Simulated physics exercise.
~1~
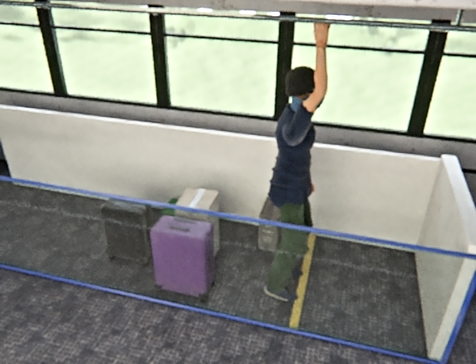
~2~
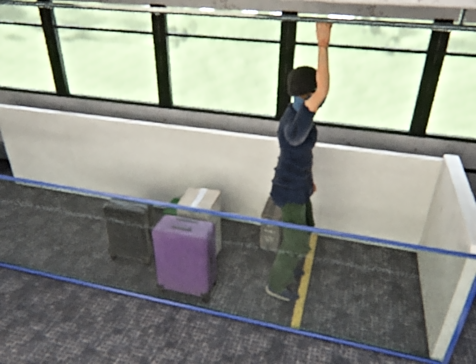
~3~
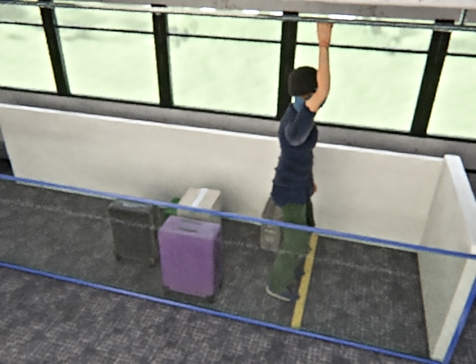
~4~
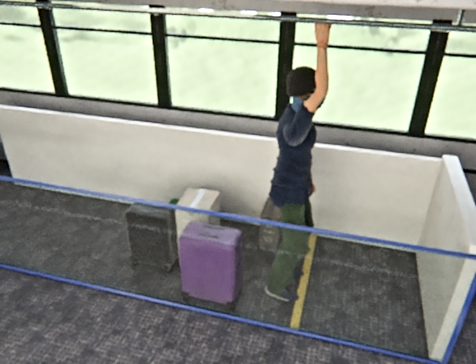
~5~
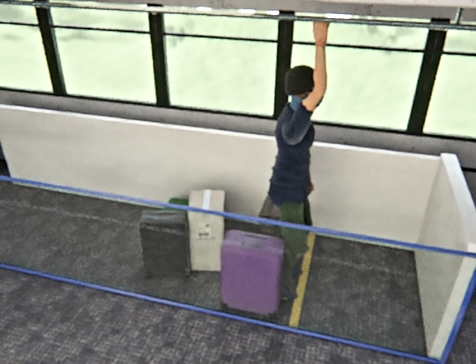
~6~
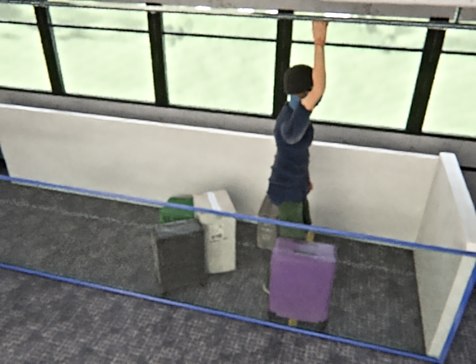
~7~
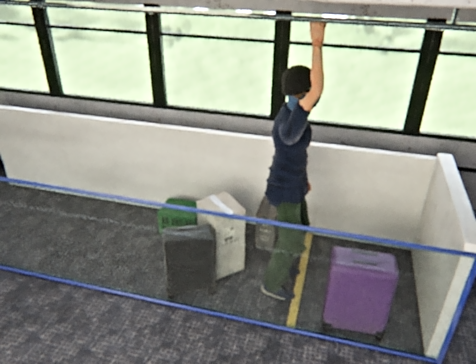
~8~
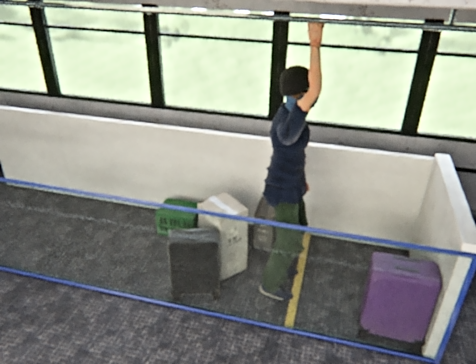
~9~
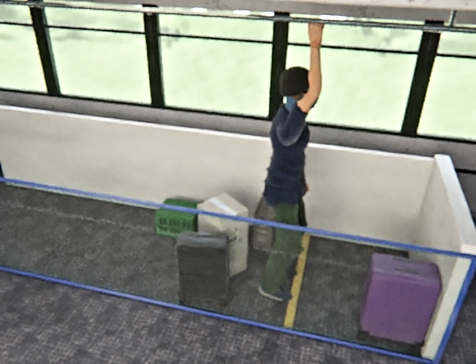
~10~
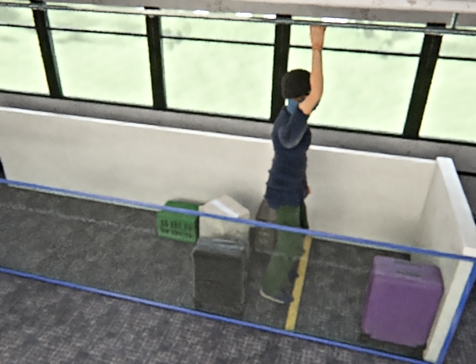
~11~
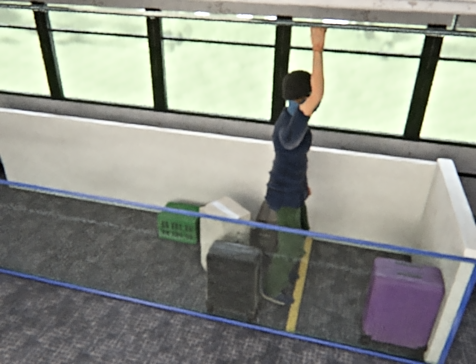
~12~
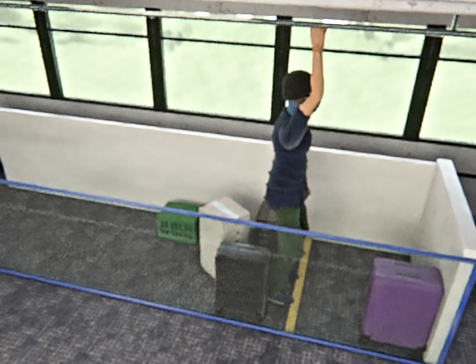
Tram bay with standing passenger holding overhead rail, purple suitcase rolling right across yellow line, black case following but stopping short.
